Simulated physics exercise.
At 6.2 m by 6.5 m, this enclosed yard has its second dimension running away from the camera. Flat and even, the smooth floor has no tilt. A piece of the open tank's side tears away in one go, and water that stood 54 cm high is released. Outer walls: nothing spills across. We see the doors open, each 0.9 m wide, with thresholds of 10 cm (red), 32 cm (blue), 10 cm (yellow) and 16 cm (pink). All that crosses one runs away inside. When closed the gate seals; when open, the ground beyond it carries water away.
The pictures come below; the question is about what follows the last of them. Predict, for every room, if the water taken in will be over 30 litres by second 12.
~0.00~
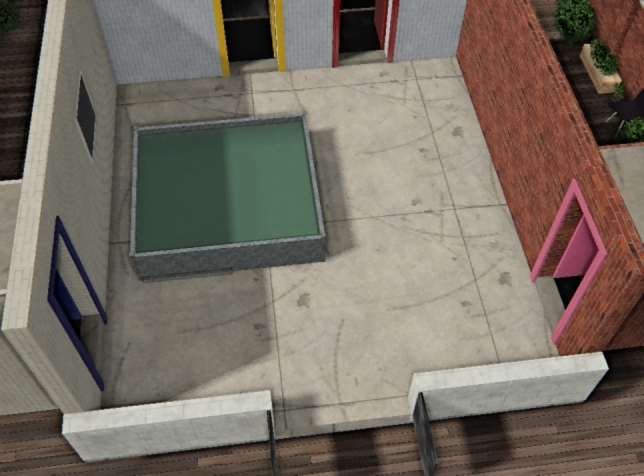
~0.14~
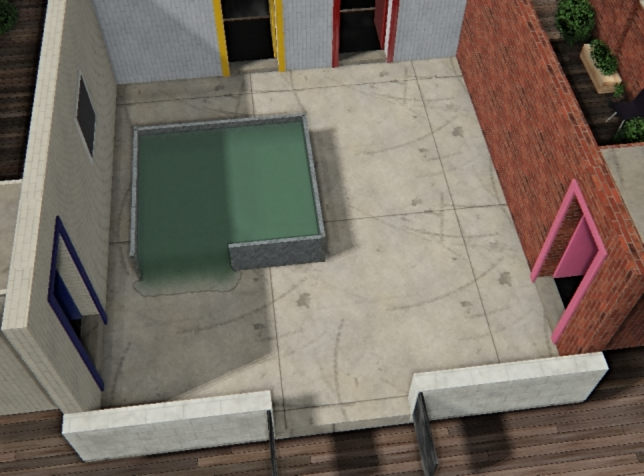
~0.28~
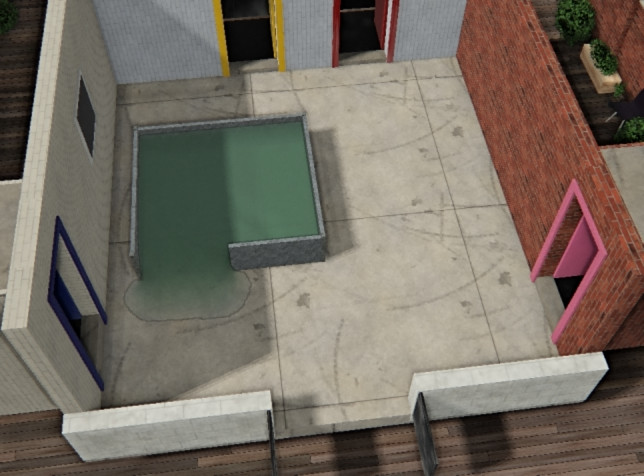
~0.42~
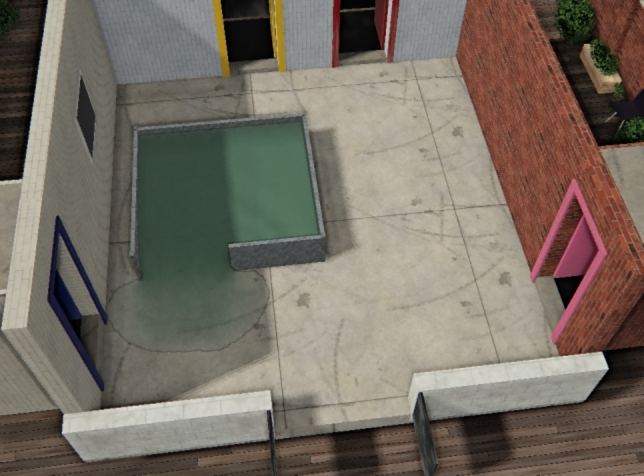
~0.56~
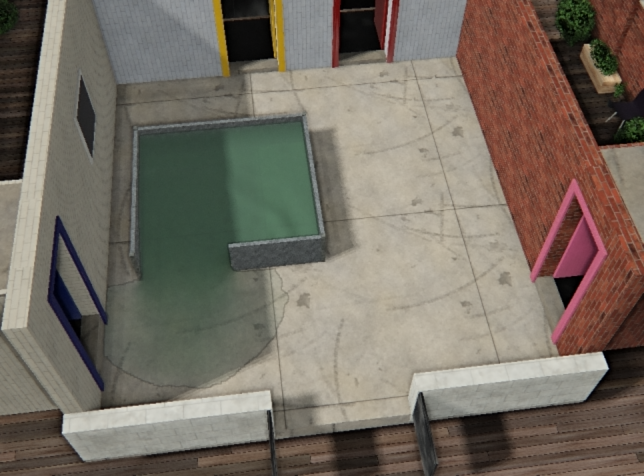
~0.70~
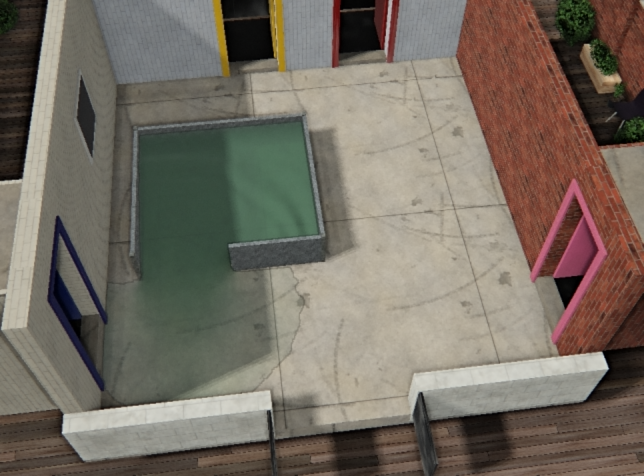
The red door will not let too much through; the blue door will not let too much through; the yellow door will not let too much through; the pink door will not let too much through.
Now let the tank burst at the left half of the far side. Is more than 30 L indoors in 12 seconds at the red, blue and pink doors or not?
Door by door - red: Within bounds, blue: Within bounds, pink: Within bounds.
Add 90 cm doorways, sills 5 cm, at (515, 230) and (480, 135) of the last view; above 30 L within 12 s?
So the first one exceeds it, while the second one doesn't reach it.
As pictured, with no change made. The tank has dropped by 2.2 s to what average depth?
Depth, averaged: Around 36 centimetres.
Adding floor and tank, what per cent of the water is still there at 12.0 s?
Some 84 out of every hundred parts.
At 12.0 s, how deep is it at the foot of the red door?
Around 9.5 cm there.
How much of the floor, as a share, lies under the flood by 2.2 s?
Roughly 20 % of the floor.
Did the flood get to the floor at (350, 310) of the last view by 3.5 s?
By then the spot is drenched.
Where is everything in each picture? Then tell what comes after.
Still water, 54 cm deep, in the open tank at (225, 183), in the first frame.
Water pours out at (186, 265) and has run 0.7 m, to (141, 287); typically 10 cm deep outside, 54 cm at the open tank's back, in the second frame.
Water pours out at (186, 266) and has run 0.9 m, to (136, 309); typically 9 cm deep outside, 54 cm at the open tank's back, in the third frame.
The front is at (226, 340), 1.3 m from the gap at (187, 267); 2.0 m2 of floor is under water; 54 cm left at the back of the open tank, in the fourth frame.
Water pours out at (187, 267) and has run 1.8 m, to (220, 376); typically 6 cm deep outside, 54 cm at the open tank's back, in the fifth frame.
The front is at a hidden place, 2.3 m from the gap at (186, 267); 4.5 m2 of floor is under water; 54 cm left at the back of the open tank, in the sixth frame.
After 1.4 s water covers 15 % of the floor and is deepest (46 cm) near (101, 420); red door not reached, blue door 22 cm at the sill, 0 L in, yellow door not reached, pink door not reached.
After 2.2 s water covers 20 % of the floor and is deepest (44 cm) near (115, 418); red door not reached, blue door 29 cm at the sill, 0 L in, yellow door not reached, pink door not reached.
After 3.5 s water covers 35 % of the floor and is deepest (30 cm) near (101, 433); red door not reached, blue door 29 cm at the sill, 4 L in, yellow door not reached, pink door not reached.
After 7.0 s water covers 75 % of the floor and is deepest (18 cm) near (101, 433); red door not reached, blue door 18 cm at the sill, 5 L in, yellow door 2 cm at the sill, 0 L in, pink door 14 cm at the sill, 8 L in.
After 12.0 s water covers 100 % of the floor and is deepest (12 cm) near (244, 142); red door 10 cm at the sill, 0 L in, blue door 10 cm at the sill, 5 L in, yellow door 10 cm at the sill, 0 L in, pink door 9 cm at the sill, 8 L in.
